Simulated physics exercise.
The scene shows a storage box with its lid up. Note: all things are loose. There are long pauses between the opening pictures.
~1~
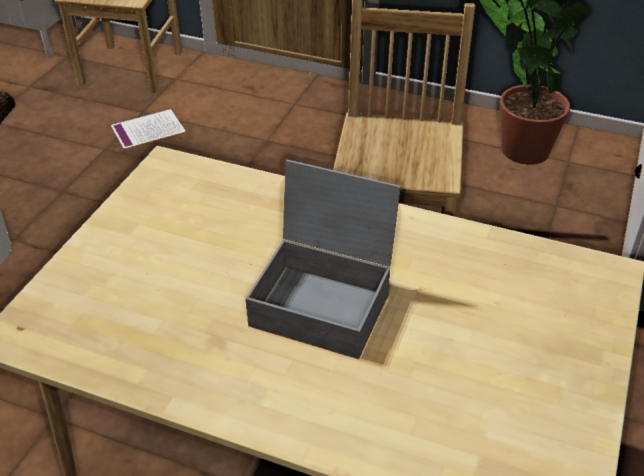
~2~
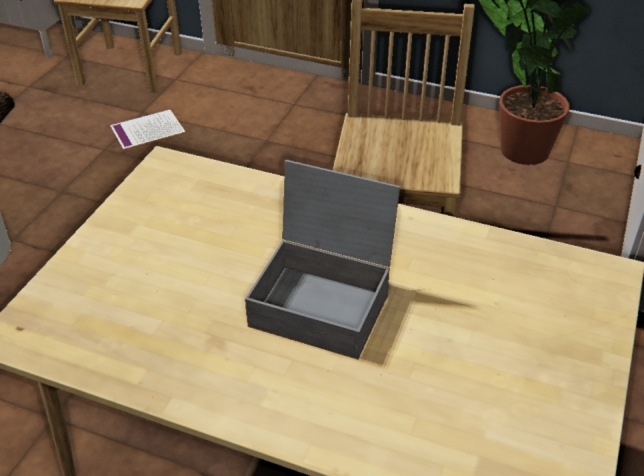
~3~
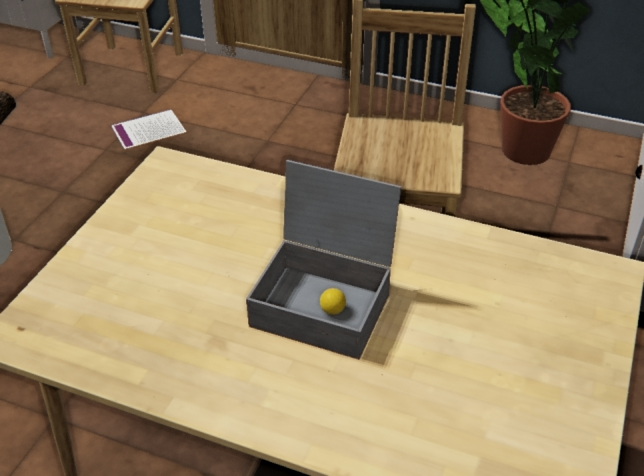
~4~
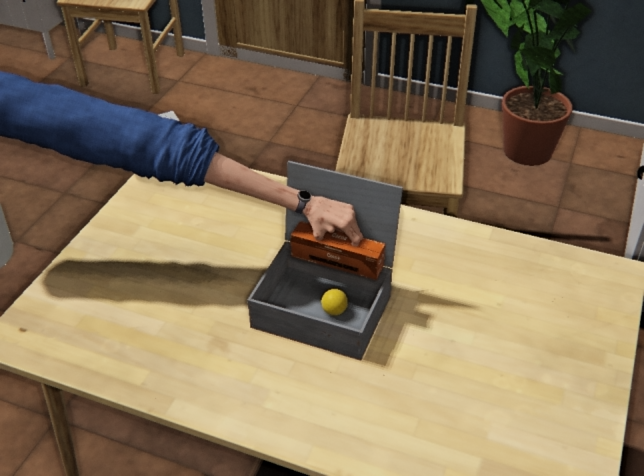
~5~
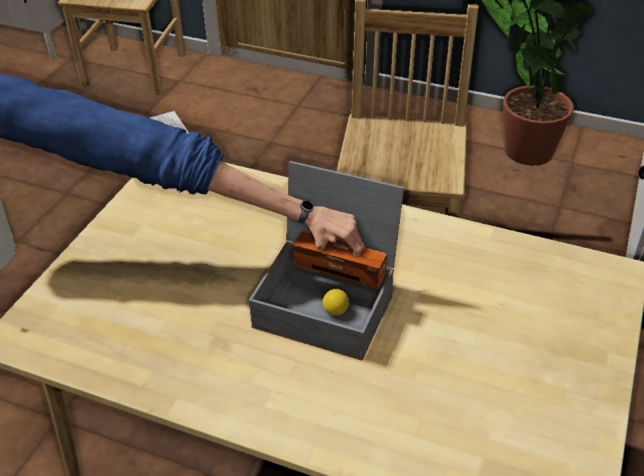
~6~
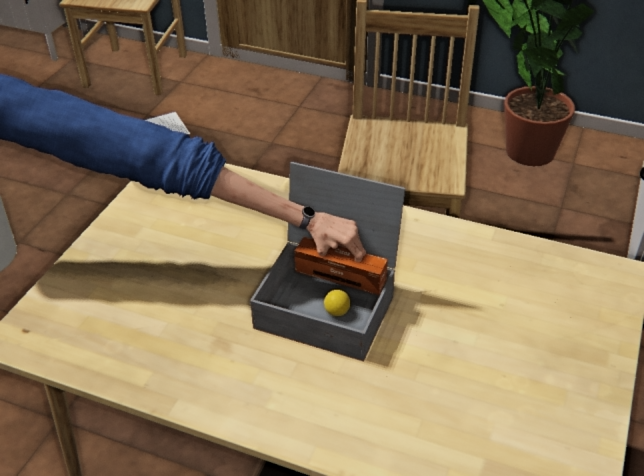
A yellow lemon appeared in the empty, open grey box on the table, then a hand reaching in from the left lowered an orange carton slightly into the box behind it, still gripping it.
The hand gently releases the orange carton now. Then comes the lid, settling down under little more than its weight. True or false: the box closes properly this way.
True.
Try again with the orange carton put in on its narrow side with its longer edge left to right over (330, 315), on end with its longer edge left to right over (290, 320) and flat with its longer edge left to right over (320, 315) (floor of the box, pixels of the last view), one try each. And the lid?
Lid, in order: Fully down, held open, fully down.
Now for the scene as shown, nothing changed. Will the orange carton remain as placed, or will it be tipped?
It stays as it was set.
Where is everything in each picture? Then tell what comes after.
The last thing is not in view yet, in the first frame.
The last thing is not in view yet, in the second frame.
The last thing is not in view yet; yellow lemon (333, 301), in the third frame.
Coming down; orange carton (338, 250); yellow lemon (335, 302), in the fourth frame.
Coming down; orange carton (340, 259); yellow lemon (336, 302), in the fifth frame.
Put in, still held; orange carton (341, 265); yellow lemon (337, 303), in the sixth frame.
Then, 1.00 s later than the last frame, lid starting down; orange carton moved a little near (343, 284); yellow lemon moved about its own width.
Then, 1.80 s later than the last frame, lid 46° above the rim; orange carton moved a little near (343, 284); yellow lemon moved about its own width.
When it is over, lid shut; moved from the start, yellow lemon and orange carton. End places, in pixels of the last picture, orange carton near (343, 284).
